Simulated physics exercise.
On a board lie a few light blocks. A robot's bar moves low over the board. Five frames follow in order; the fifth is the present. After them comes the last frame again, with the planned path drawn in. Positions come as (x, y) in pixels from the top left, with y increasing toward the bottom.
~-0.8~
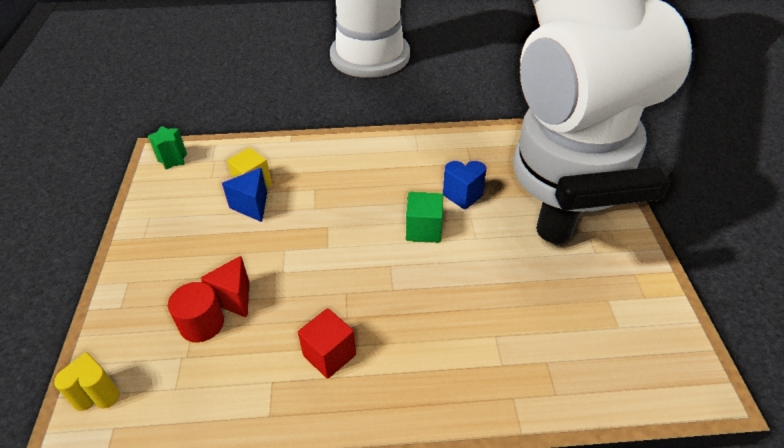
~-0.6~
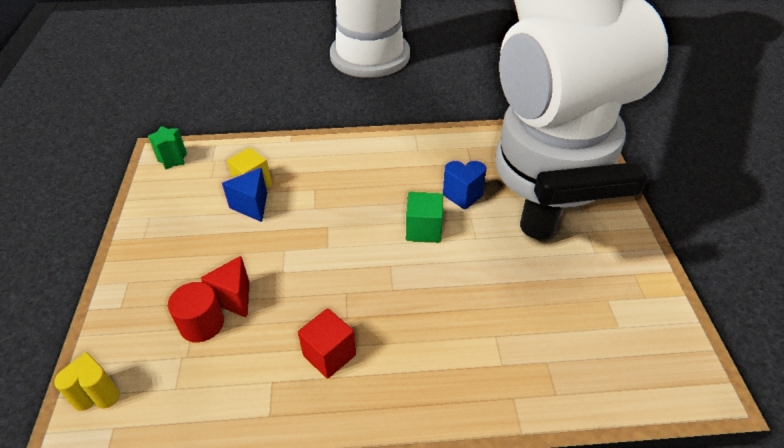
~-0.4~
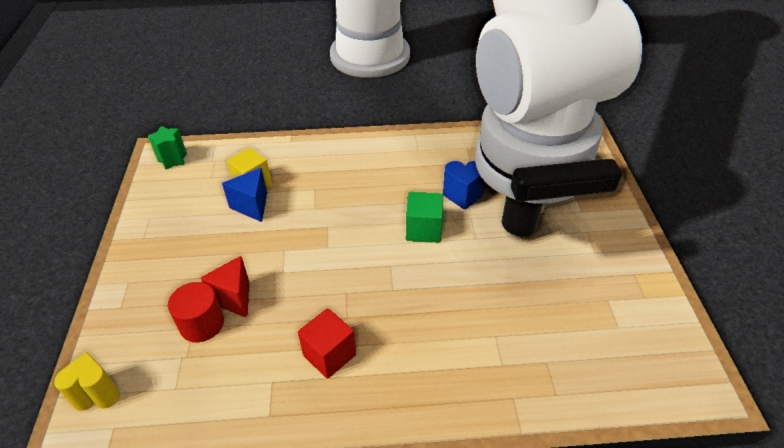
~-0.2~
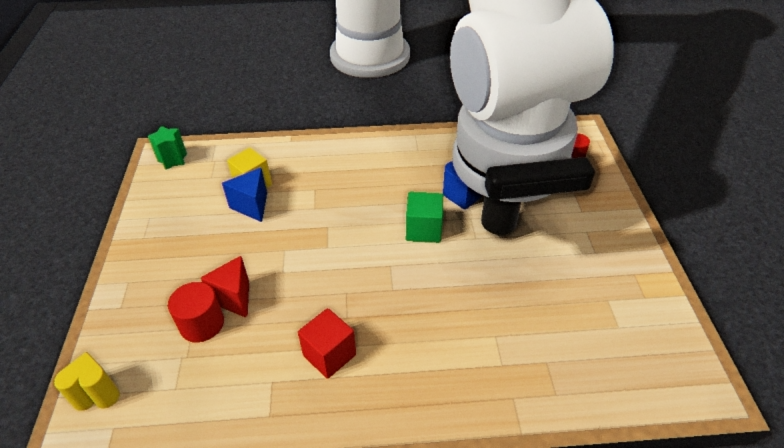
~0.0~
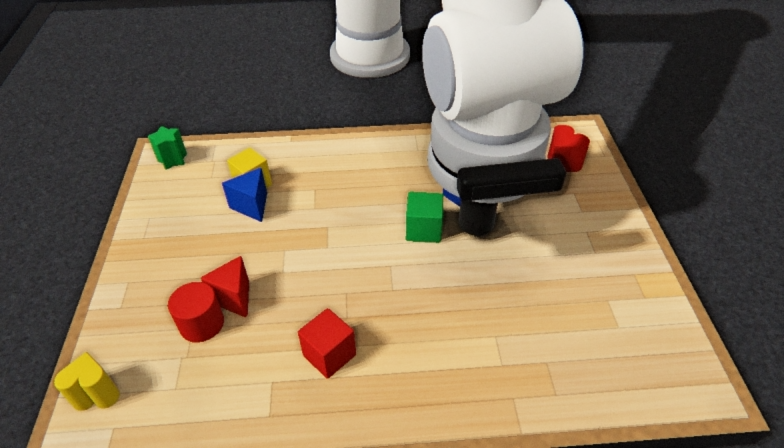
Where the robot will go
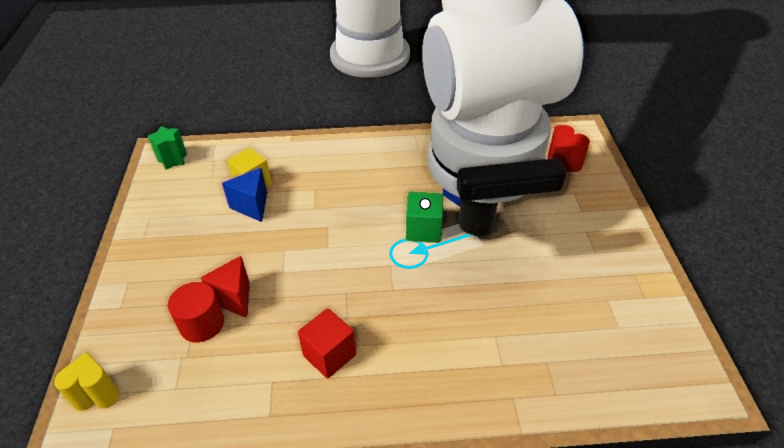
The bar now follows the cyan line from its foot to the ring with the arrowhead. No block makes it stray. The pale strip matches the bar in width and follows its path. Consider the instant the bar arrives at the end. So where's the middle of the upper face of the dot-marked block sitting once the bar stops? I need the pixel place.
I'd place it at (399, 202), taking the centre of its top.
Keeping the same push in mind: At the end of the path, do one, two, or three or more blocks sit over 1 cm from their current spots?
The number of blocks that move over 1 cm is one.
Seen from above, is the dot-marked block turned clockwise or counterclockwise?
It goes round the way clock hands do.
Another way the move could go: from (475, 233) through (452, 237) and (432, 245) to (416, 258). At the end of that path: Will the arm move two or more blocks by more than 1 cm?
No, I don't think so.
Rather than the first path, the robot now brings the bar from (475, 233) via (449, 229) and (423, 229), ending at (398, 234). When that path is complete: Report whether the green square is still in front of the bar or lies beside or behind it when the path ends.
At that point it is up front.
Path on the board, in a line from (475, 233) to (409, 253); the dot is on the green square.
The first path, step by step. Halfway along, bar at (443, 234); green square at (413, 203), turned 30° clockwise.
At the end, bar at (409, 244); green square at (399, 202), turned 60° clockwise; blue heart in place.
